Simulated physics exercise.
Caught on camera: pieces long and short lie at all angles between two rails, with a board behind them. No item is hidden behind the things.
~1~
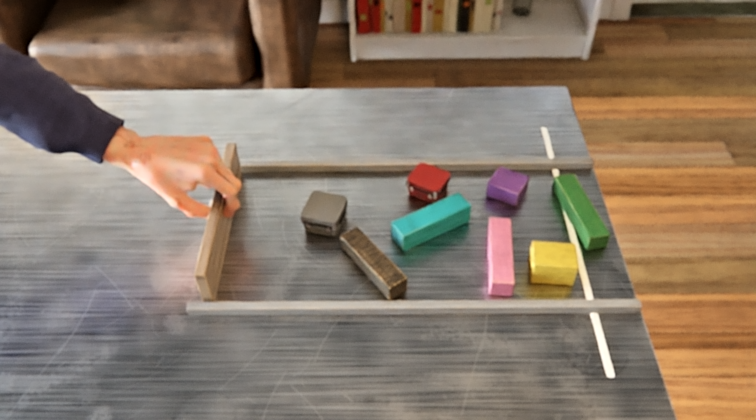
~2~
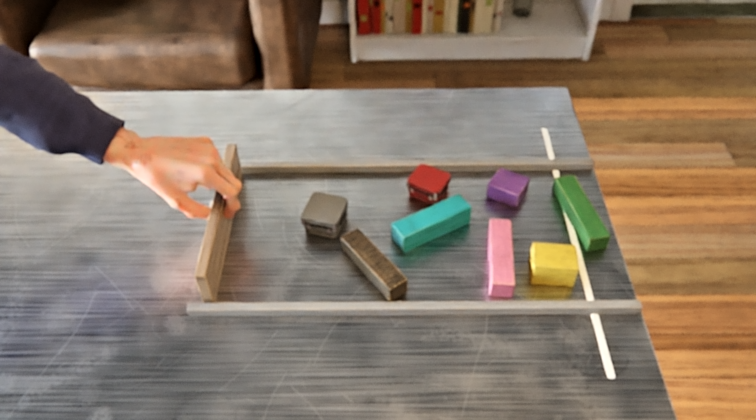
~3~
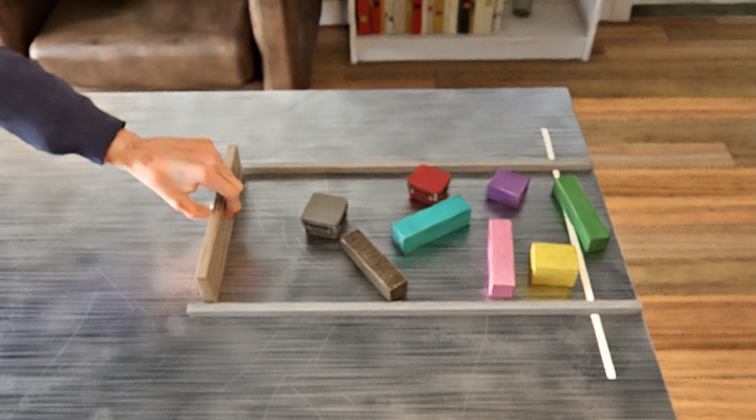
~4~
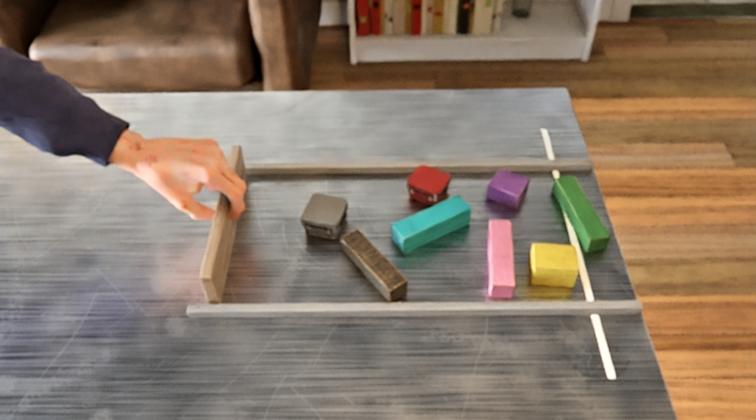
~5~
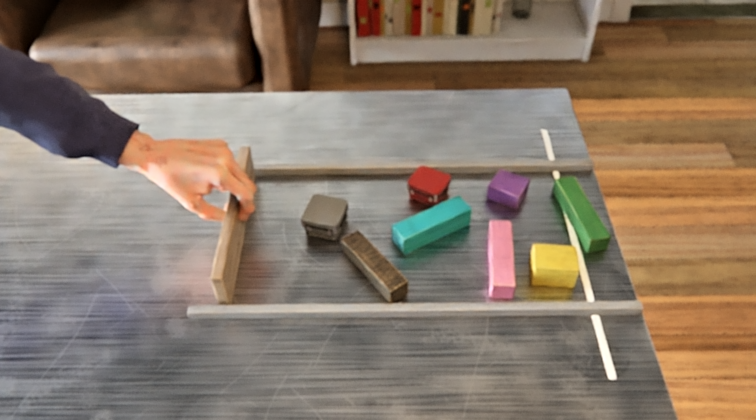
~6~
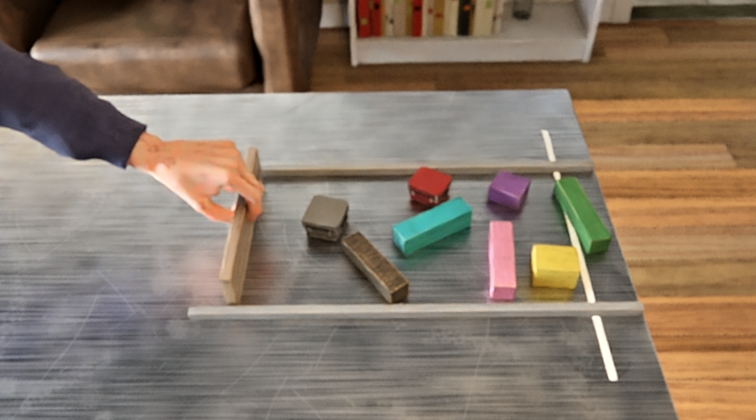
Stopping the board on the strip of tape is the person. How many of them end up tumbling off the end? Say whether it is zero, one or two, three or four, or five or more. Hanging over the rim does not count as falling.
Dropped: Five or more.
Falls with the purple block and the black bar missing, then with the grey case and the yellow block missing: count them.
Well, the first time you'd get 2, and the next time 2.
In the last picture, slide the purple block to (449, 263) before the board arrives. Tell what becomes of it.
So it does not drop, then.
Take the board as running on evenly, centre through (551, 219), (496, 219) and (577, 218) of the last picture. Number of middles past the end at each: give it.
It comes out as 2, then 0, then 5.
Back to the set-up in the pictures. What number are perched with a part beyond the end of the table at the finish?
Count of overhanging things: 0.
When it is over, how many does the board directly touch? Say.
Result: 3 in all.
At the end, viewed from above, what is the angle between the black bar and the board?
Some 0 degrees.
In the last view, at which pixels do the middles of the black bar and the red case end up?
The black bar finishes at (597, 268); the red case finishes at (578, 181).
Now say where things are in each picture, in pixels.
Green bar (580, 211); yellow block (553, 263); purple block (508, 186); board (221, 218); tape (572, 231), in the first picture.
Yellow block (553, 265); turquoise stick (432, 223), in the second picture.
Purple block (508, 188); board (222, 220), in the third picture.
Green bar (580, 212); pink bar (501, 258), in the fourth picture.
Yellow block (554, 266); red case (429, 187), in the fifth picture.
Green bar (581, 214); yellow block (554, 267); purple block (509, 189); board (244, 222); tape (573, 234), in the sixth picture.
Early on, none off yet; green bar at rest near (581, 214); yellow block at rest near (554, 267); purple block at rest near (509, 189).
A while later, none off yet; green bar at rest near (581, 214); yellow block moving near (561, 270); purple block moving near (514, 188).
Finally, the number that fall off is five or more; lost, turquoise stick, pink bar, purple block, yellow block and green bar.
